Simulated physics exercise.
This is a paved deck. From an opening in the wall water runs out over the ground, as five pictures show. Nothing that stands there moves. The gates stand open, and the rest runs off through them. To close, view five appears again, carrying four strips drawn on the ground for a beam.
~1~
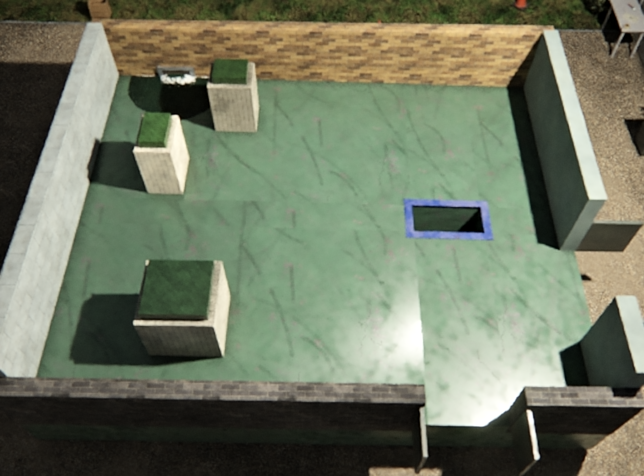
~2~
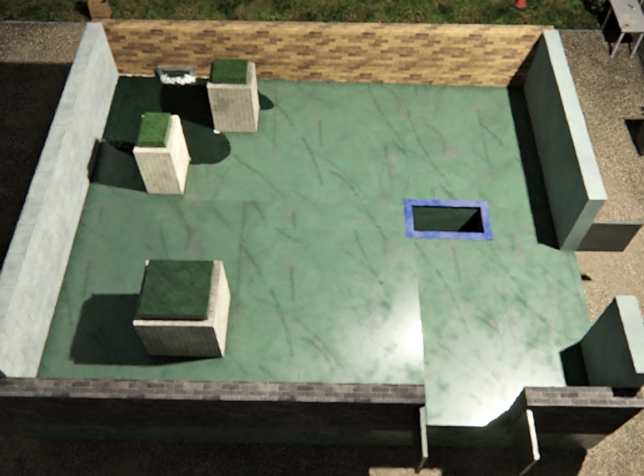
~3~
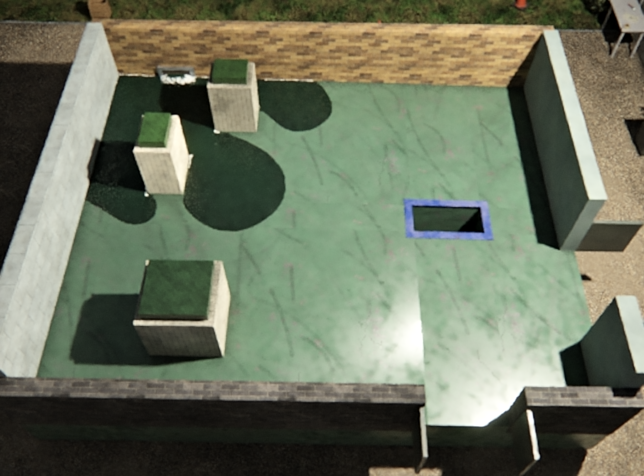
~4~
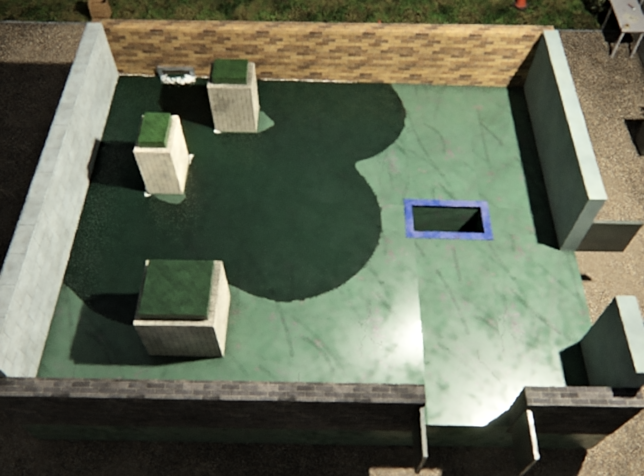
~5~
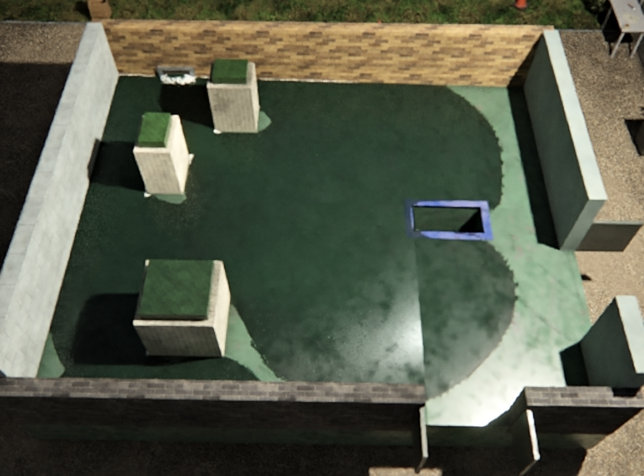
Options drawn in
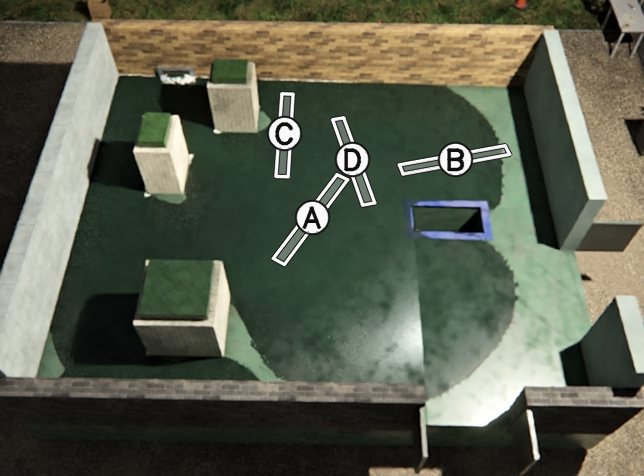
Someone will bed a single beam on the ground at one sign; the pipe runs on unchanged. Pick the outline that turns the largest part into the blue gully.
Place B does it best.
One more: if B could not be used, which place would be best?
That is place A.
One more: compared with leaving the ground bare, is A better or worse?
It is worse.
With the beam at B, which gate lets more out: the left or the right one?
More leaves on the right.
On the marked copy, A from (278, 261) to (342, 177); B from (401, 169) to (507, 150); C from (282, 176) to (287, 93); D from (338, 118) to (368, 203).
Choosing A, about 12 % of the stream runs into the blue gully, about 88 % out by the gates.
Choosing B, about 17 % of the stream runs into the blue gully, about 83 % out by the gates.
Choosing C, about 8 % of the stream runs into the blue gully, about 92 % out by the gates.
Choosing D, about 6 % of the stream runs into the blue gully, about 93 % out by the gates.
